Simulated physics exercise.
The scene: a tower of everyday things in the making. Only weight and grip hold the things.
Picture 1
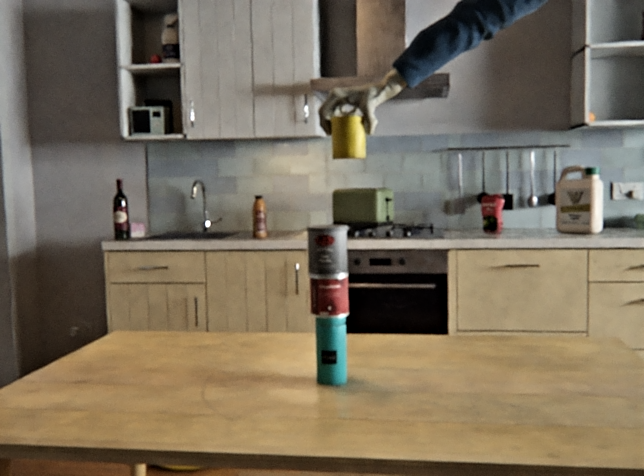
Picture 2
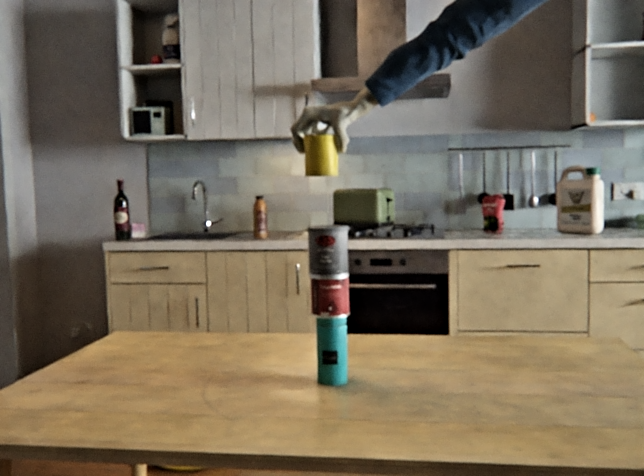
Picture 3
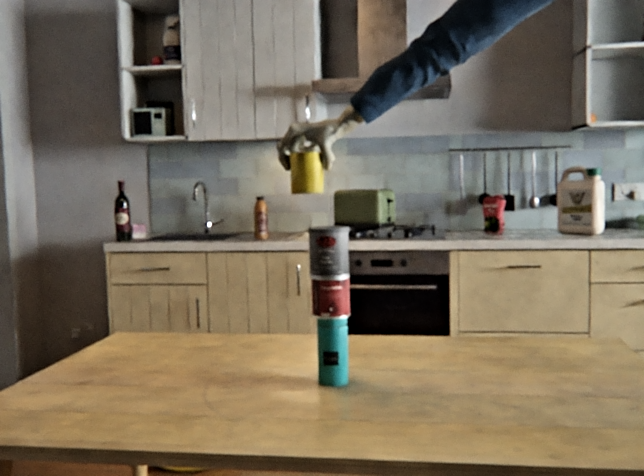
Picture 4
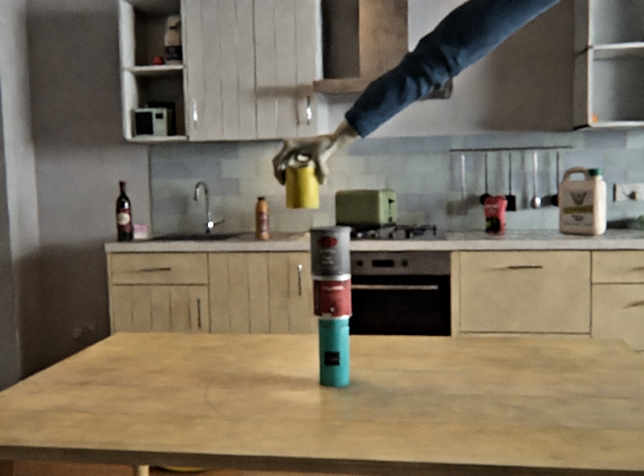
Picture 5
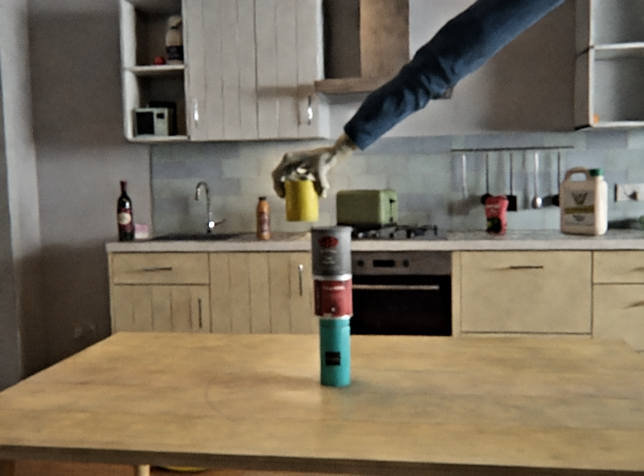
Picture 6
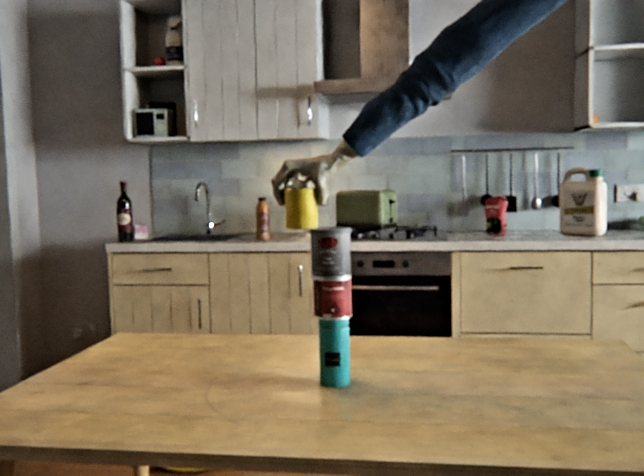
An arm in a blue sleeve lowering a yellow cup leftward, then holding it just above a stack of three containers.
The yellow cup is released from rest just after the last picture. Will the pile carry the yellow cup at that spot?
The pile loses its balance.
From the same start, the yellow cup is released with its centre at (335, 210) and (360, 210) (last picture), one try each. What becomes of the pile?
First try: It keeps its balance; second try: It gives way.
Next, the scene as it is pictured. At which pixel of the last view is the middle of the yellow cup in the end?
Near (286, 366).
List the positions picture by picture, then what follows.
In the first frame, coming down; yellow cup (349, 138); turquoise jar (331, 348).
In the second frame, coming down; yellow cup (321, 156); grey pot (328, 250).
In the third frame, coming down; yellow cup (307, 173); red tin (331, 295).
In the fourth frame, coming down; yellow cup (302, 188); turquoise jar (334, 350).
In the fifth frame, coming down; yellow cup (301, 201); grey pot (331, 251).
In the sixth frame, in place under the hand; yellow cup (301, 209); red tin (332, 296).
Then, 0.40 s past the last view, yellow cup now fallen.
Then, 0.50 s past the last view, things are still on the move.
Finally, fallen, yellow cup; the other 3 still in place. Final places as the last picture's camera would see them, yellow cup near (286, 366). The pile comes apart.
